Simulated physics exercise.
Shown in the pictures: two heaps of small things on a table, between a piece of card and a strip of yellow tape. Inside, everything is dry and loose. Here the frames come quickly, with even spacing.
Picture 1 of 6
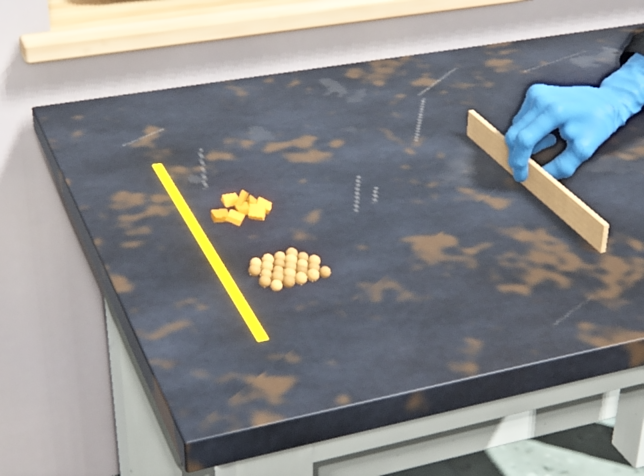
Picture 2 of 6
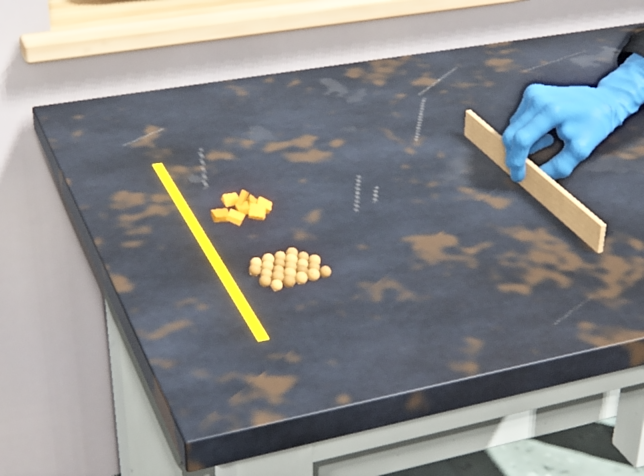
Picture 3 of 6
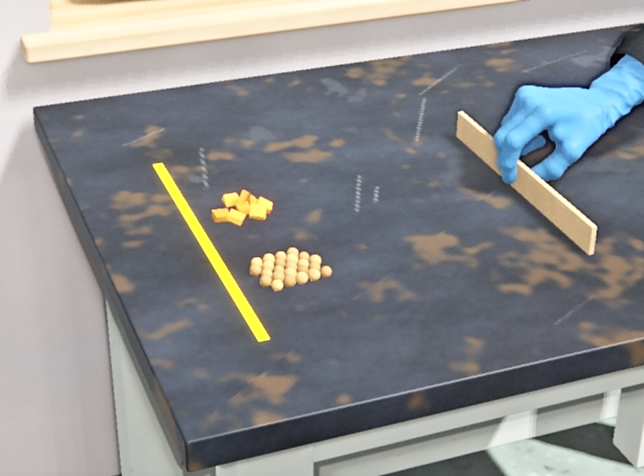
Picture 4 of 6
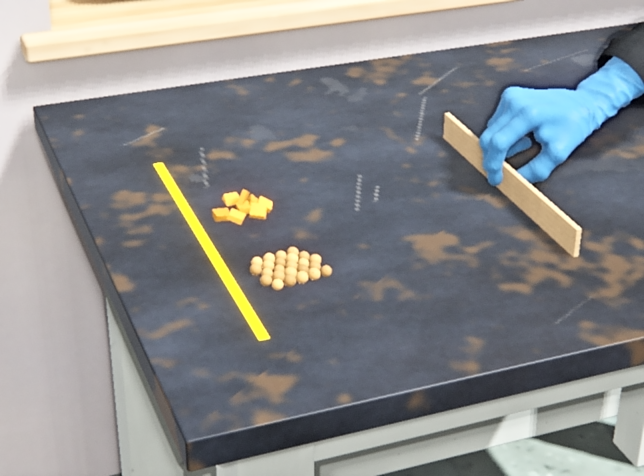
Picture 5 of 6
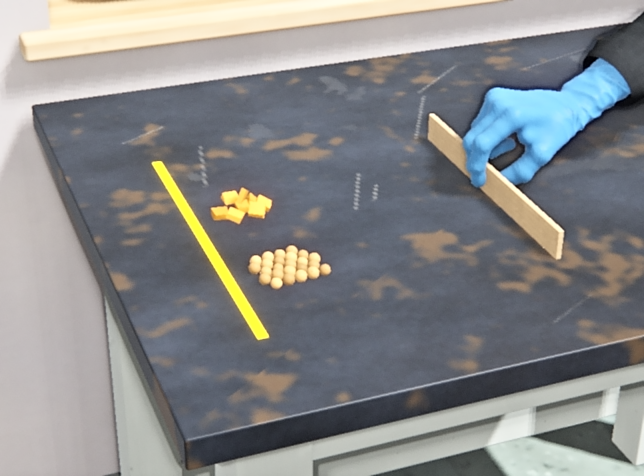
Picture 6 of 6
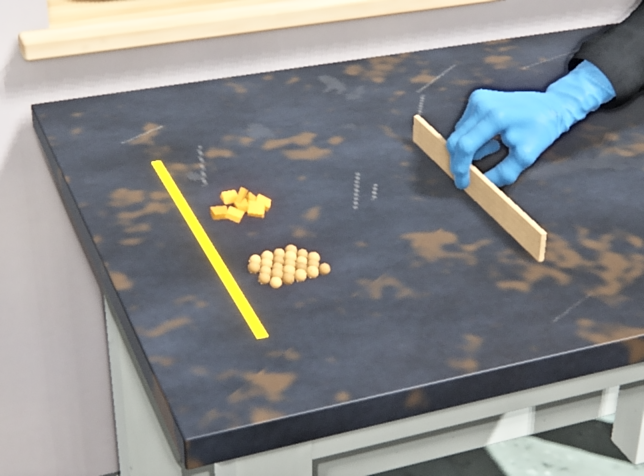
The footage shows a blue-gloved hand holding an upright piece of card on a dark mottled table, at first nearly still, then sliding it a short way left, while small crackers and round wooden beads lie unmoved beside yellow tape.
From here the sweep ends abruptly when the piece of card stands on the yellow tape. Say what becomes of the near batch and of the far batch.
Finally, the near batch partly falls while the far batch keeps its place.
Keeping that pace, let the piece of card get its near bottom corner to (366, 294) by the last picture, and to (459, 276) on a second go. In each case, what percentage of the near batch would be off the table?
First pace 100 %, second pace 100 %.
Then, 0.50 s past the last view, piece of card still moving, near (337, 193); near batch all on the table, its front near (254, 267); far batch all on the table, its front near (220, 213).
Then, 1.03 s past the last view, piece of card stopped at the yellow tape; near batch all on the table, its front near (166, 313); far batch all on the table, its front near (147, 223).
Then, 1.31 s past the last view, piece of card stopped at the yellow tape; near batch a small part over the edge; far batch all on the table, its front near (145, 223).
Finally, piece of card stopped at the yellow tape; near batch all over the edge; far batch all on the table, its front near (145, 223).
